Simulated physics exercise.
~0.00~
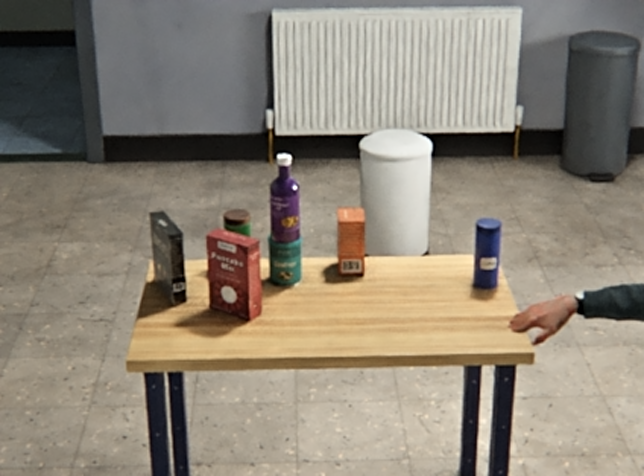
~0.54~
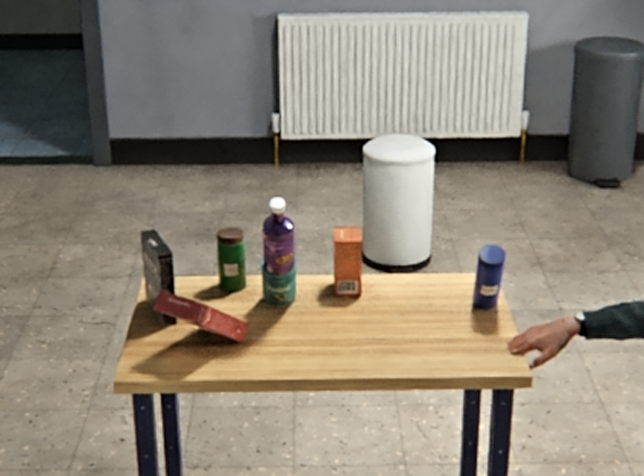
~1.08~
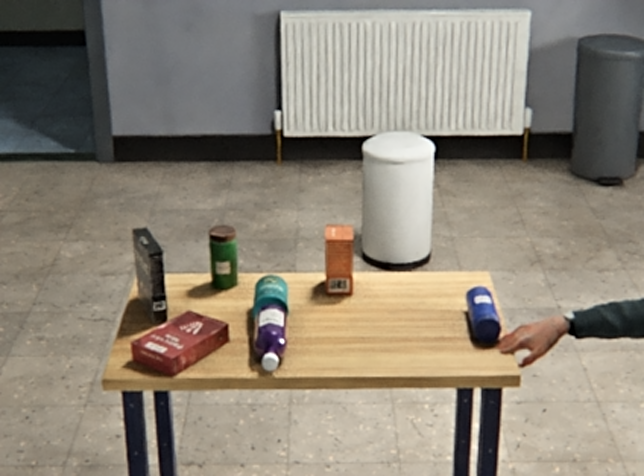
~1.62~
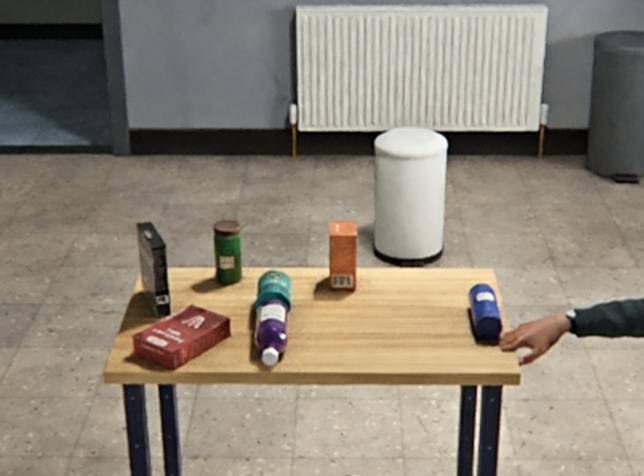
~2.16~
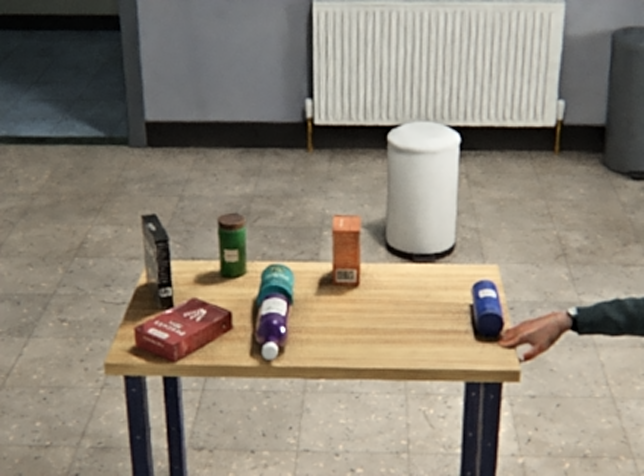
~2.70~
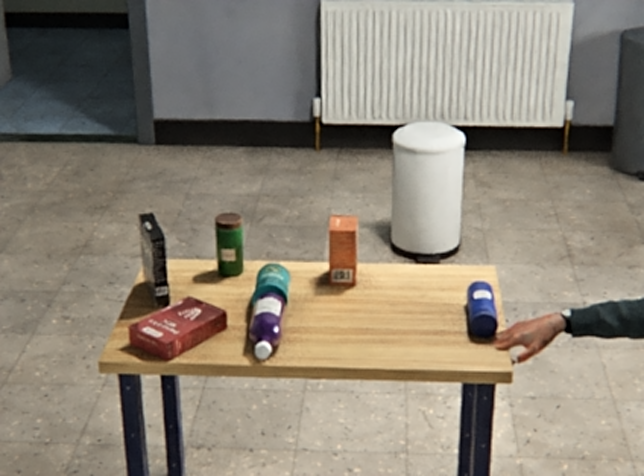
In a plain room with a speckled tiled floor, a pale wooden table stands before a white radiator and two bins, seen from the front and slightly above. On it are a black packet and red packet at left, a green jar, a purple bottle by a turquoise tin, an orange carton, and a blue jar near a hand at the right edge. The table shifts towards the viewer, and the red packet, bottle, tin and blue jar tip. All four topple onto the tabletop. The view drifts slightly sideways while the black packet, green jar and carton remain upright.
